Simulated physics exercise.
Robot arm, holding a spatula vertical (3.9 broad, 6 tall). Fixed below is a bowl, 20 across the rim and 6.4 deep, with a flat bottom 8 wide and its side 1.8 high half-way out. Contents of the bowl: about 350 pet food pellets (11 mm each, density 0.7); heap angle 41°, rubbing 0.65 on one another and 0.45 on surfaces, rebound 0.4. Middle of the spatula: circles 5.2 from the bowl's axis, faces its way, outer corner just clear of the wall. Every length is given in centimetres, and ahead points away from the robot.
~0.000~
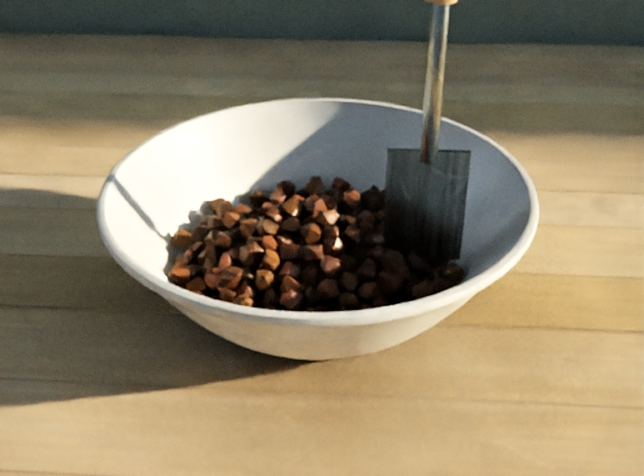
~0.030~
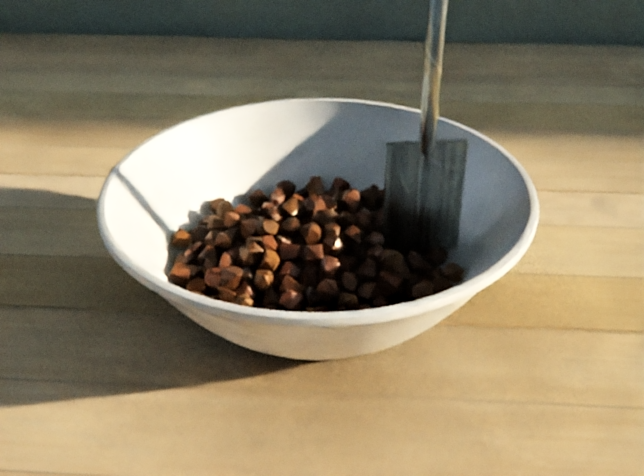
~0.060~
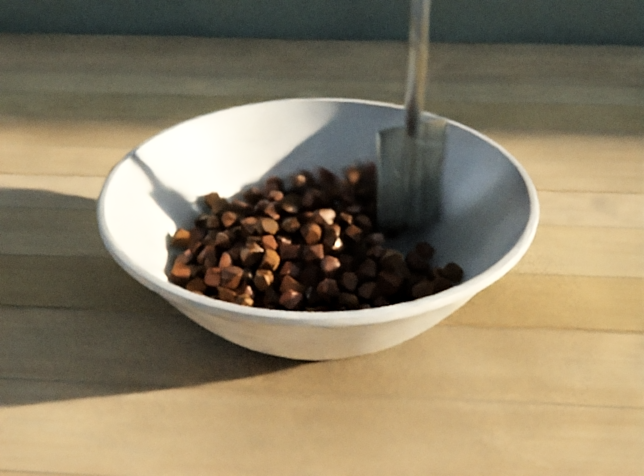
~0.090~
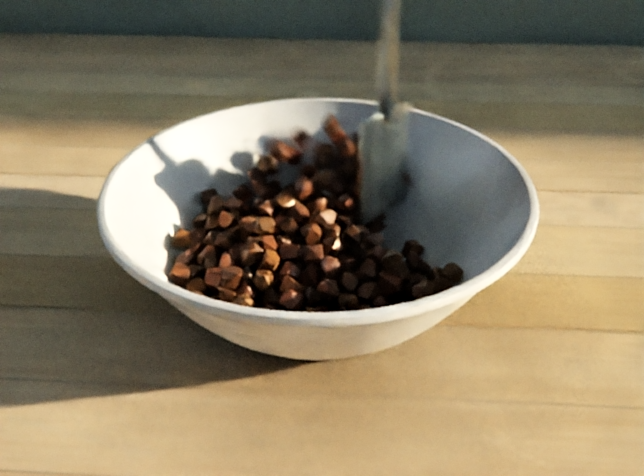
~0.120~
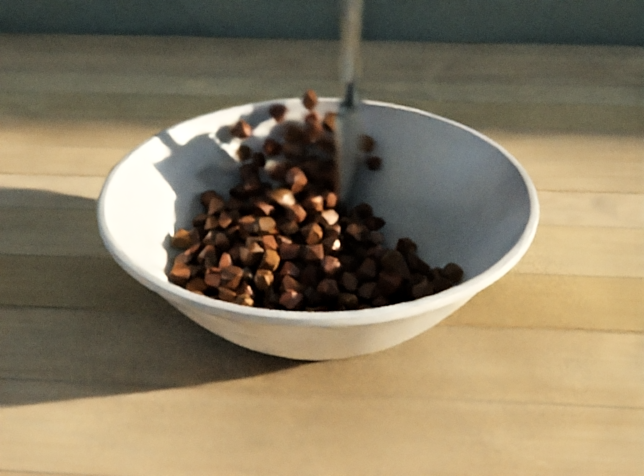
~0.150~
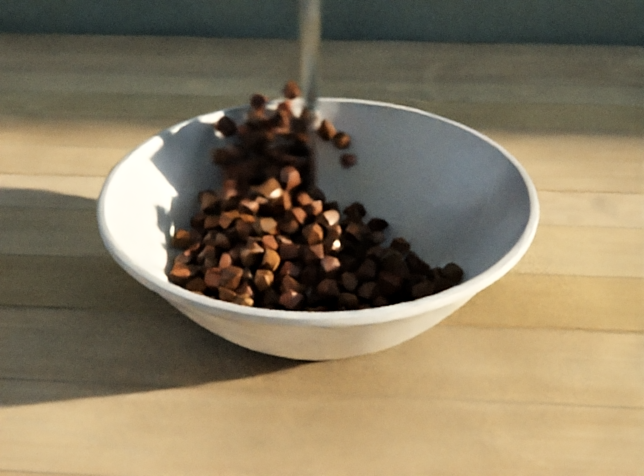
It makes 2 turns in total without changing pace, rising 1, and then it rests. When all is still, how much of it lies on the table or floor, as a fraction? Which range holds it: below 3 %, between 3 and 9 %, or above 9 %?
It lies above 9 %.
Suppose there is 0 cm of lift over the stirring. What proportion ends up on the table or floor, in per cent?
That works out to some 25 per cent.
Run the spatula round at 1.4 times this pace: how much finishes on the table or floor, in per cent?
It would come to around 30 percent.
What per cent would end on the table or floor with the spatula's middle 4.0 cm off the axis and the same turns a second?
Roughly 5 percent, I'd expect.
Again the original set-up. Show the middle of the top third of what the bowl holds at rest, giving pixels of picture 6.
The centre sits around (330, 227) in the last picture.
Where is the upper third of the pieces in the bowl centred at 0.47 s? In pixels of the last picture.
I'd put its middle near (452, 227).
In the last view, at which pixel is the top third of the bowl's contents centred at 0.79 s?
I'd point to about (269, 238).
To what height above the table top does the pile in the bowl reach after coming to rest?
Measured height: Some 5.0 cm.
After 0.47 s, 341° round, highest piece 9 above the table; 321 in the bowl, 19 on the table or floor, 6 in flight or on the tool.
After 0.79 s, 224° round, highest piece 7 above the table; 290 in the bowl, 53 on the table or floor, 3 in flight or on the tool.
After 1.15 s, 0° round, highest piece 5 above the table; 284 in the bowl, 62 on the table or floor.
After 1.85 s, 0° round, highest piece 5 above the table; 284 in the bowl, 62 on the table or floor.
At rest, 284 in the bowl, 62 on the table or floor. That is 18 % on the table or floor.
